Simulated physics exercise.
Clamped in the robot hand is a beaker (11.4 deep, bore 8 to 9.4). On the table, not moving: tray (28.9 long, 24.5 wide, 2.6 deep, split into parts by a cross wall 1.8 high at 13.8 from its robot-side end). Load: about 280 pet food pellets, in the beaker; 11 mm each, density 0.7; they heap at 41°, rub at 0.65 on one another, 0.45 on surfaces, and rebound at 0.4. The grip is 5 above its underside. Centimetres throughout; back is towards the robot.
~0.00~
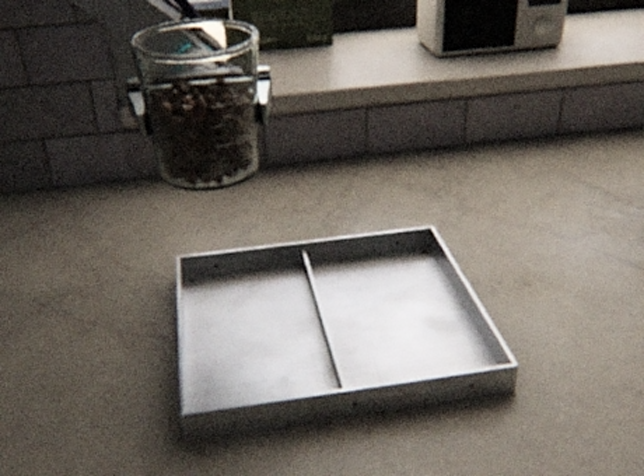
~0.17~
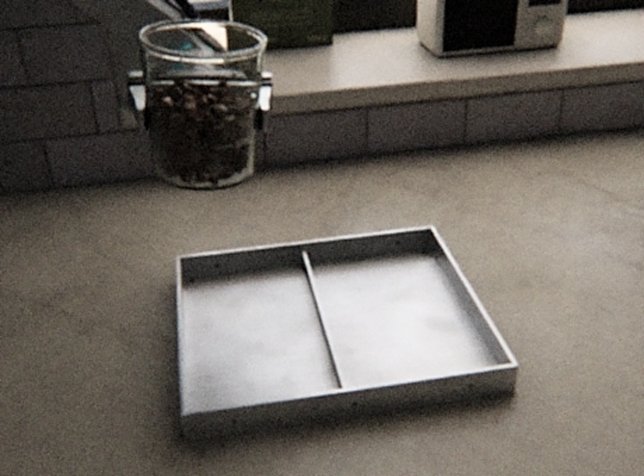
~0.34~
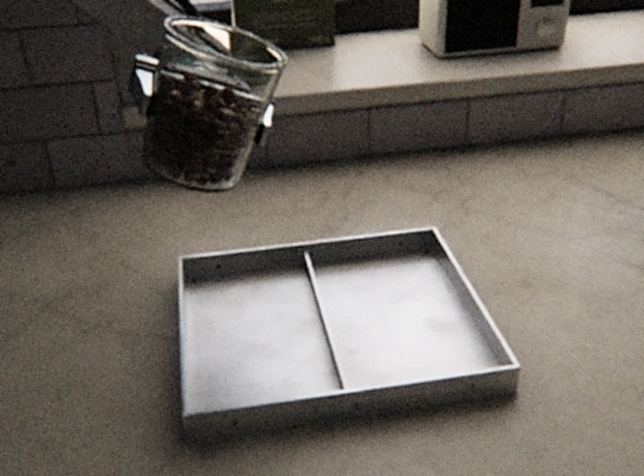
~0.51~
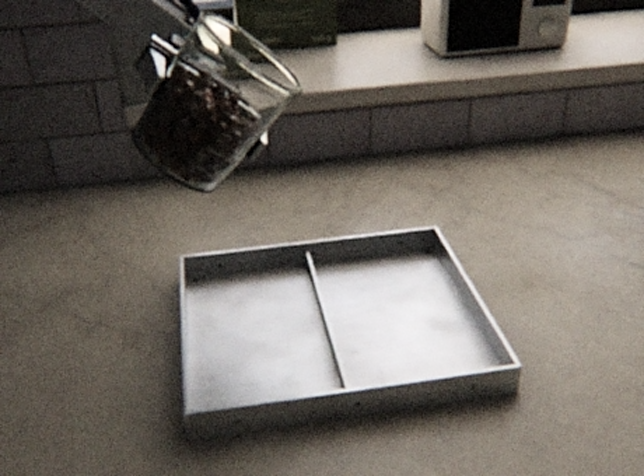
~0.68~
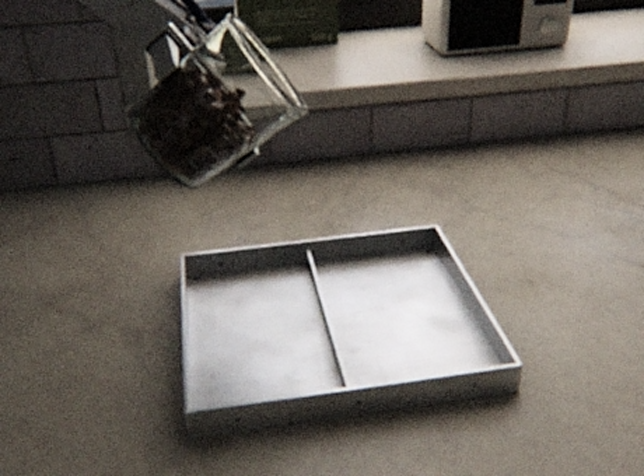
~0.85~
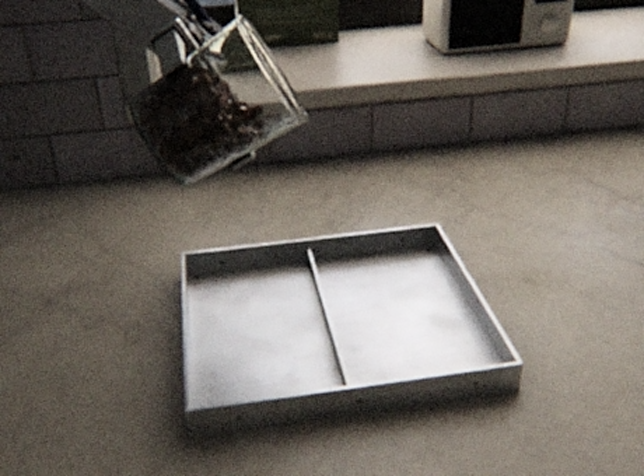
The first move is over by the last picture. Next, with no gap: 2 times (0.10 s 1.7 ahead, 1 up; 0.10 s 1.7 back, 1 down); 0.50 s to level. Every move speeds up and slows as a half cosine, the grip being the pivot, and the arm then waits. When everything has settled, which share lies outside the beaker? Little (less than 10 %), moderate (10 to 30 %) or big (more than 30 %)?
Share outside the beaker: Little (less than 10 %).
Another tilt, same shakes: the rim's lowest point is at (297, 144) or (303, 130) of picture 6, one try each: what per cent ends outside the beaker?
Some 20 and 5 per cent.
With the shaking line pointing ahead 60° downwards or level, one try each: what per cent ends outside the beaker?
About 0 and 0 per cent.
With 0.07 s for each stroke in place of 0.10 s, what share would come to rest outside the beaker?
Then about 5 per cent.
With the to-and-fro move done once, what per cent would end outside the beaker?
In that case some 0 per cent.
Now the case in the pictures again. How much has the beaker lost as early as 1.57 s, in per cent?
Near 0 per cent so far.
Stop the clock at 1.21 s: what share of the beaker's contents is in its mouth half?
Some 35 per cent.
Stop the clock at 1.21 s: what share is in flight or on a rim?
About 0 per cent.
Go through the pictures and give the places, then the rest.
In the first picture, the beaker middle at (203, 107), level; upper third of the load around (199, 106), from x 155 to 250, top at y 80; 285 in the beaker.
In the second picture, the beaker middle at (203, 107), tilted 6° forward; upper third of the load around (200, 103), from x 155 to 250, top at y 80.
In the third picture, the beaker middle at (208, 108), tilted 21° forward; upper third of the load around (199, 105), from x 155 to 255, top at y 75.
In the fourth picture, the beaker middle at (212, 108), tilted 40° forward; upper third of the load around (196, 101), from x 150 to 255, top at y 70.
In the fifth picture, the beaker middle at (215, 108), tilted 55° forward; upper third of the load around (197, 96), from x 145 to 250, top at y 70.
In the sixth picture, the beaker middle at (216, 107), tilted 61° forward; upper third of the load around (193, 97), from x 145 to 260, top at y 70; 285 in the beaker.
After 1.21 s, tilted 61° forward, highest piece 27 above the table; 285 in the beaker.
After 1.57 s, tilted 18° forward, highest piece 29 above the table; 284 in the beaker, 1 in the far-side part.
After 1.95 s, level, highest piece 30 above the table; 284 in the beaker, 1 in the far-side part.
After 3.00 s, level, highest piece 30 above the table; 284 in the beaker, 1 in the far-side part.
In the end, 284 in the beaker, 1 in the far-side part. That is 0 % outside the beaker.
